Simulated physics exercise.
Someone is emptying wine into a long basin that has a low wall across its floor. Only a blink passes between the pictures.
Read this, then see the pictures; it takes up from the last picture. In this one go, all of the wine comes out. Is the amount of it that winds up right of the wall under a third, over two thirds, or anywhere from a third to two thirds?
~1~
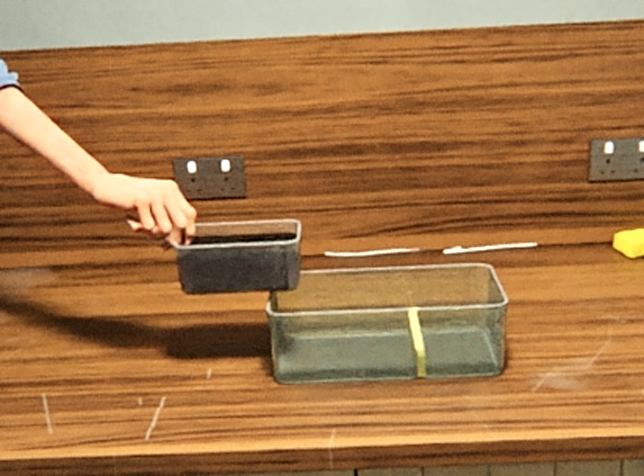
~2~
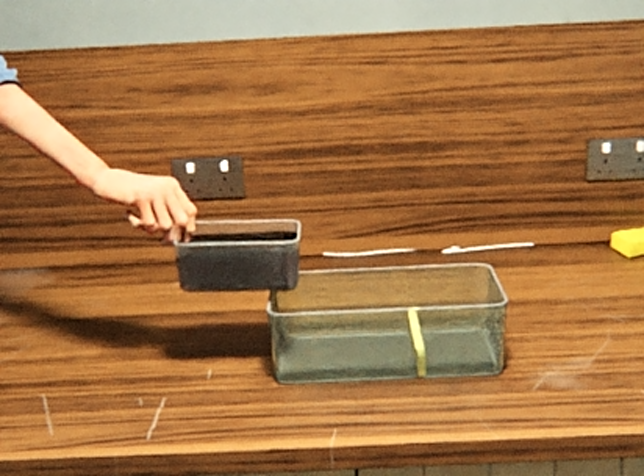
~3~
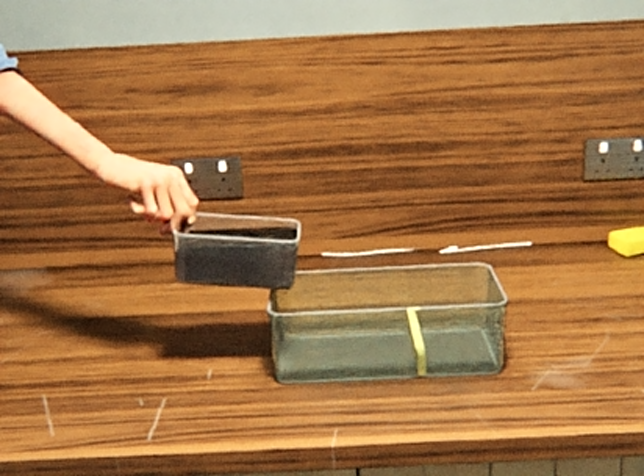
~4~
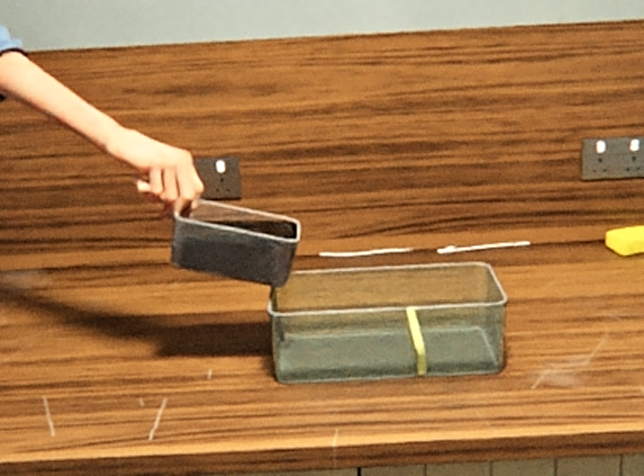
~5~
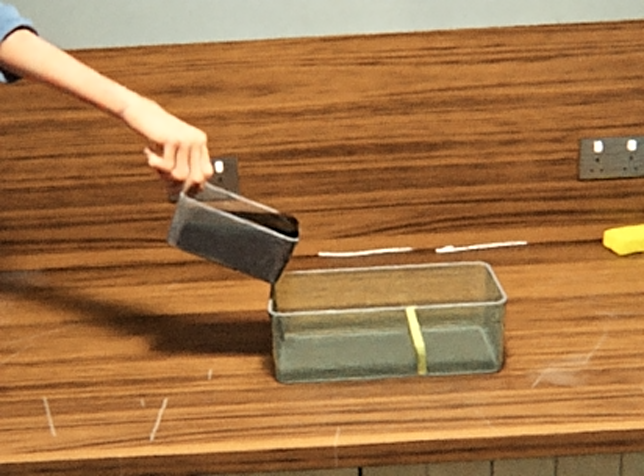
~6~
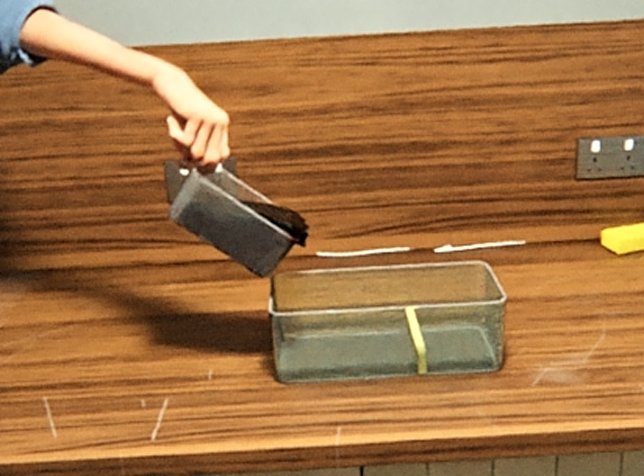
Below a third.
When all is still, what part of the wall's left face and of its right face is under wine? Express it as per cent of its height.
Near 60 in a hundred to the left, 30 to the right.
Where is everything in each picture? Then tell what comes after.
In the first frame, it leans 0°; its right rim is at (299, 232); the wine meets the walls at (182, 246) and (298, 241); the long basin's rim runs from (271, 294) to (499, 284); the wall's top is at (417, 334).
In the second frame, it leans 2°; its right rim is at (299, 232); the wine meets the walls at (182, 244) and (298, 239).
In the third frame, it leans 7°; its right rim is at (299, 232); the wine meets the walls at (180, 240) and (297, 234).
In the fourth frame, it leans 15°; its right rim is at (299, 232); the wine meets the walls at (178, 230) and (298, 229).
In the fifth frame, it leans 26°; its right rim is at (298, 232); the wine meets the walls at (176, 215) and (299, 228); 2 per cent is over the edge.
In the sixth frame, it leans 38°; its right rim is at (298, 232); the wine meets the walls at (179, 196) and (290, 219); 6 per cent is over the edge.
A moment on, the oblong tub is tipped right over and 24 per cent is still to pour, 21 is left of the wall and 0 right of it.
Next, the oblong tub is tipped right over and 1 per cent is still to pour, 71 is left of the wall and 14 right of it.
Then the oblong tub is tipped right over and 0 per cent is still to pour, 69 is left of the wall and 15 right of it.
Later the oblong tub is tipped right over and 0 per cent is still to pour, 73 is left of the wall and 17 right of it.
Finally, 72 per cent lies left of the wall, 19 right of it and 9 outside.
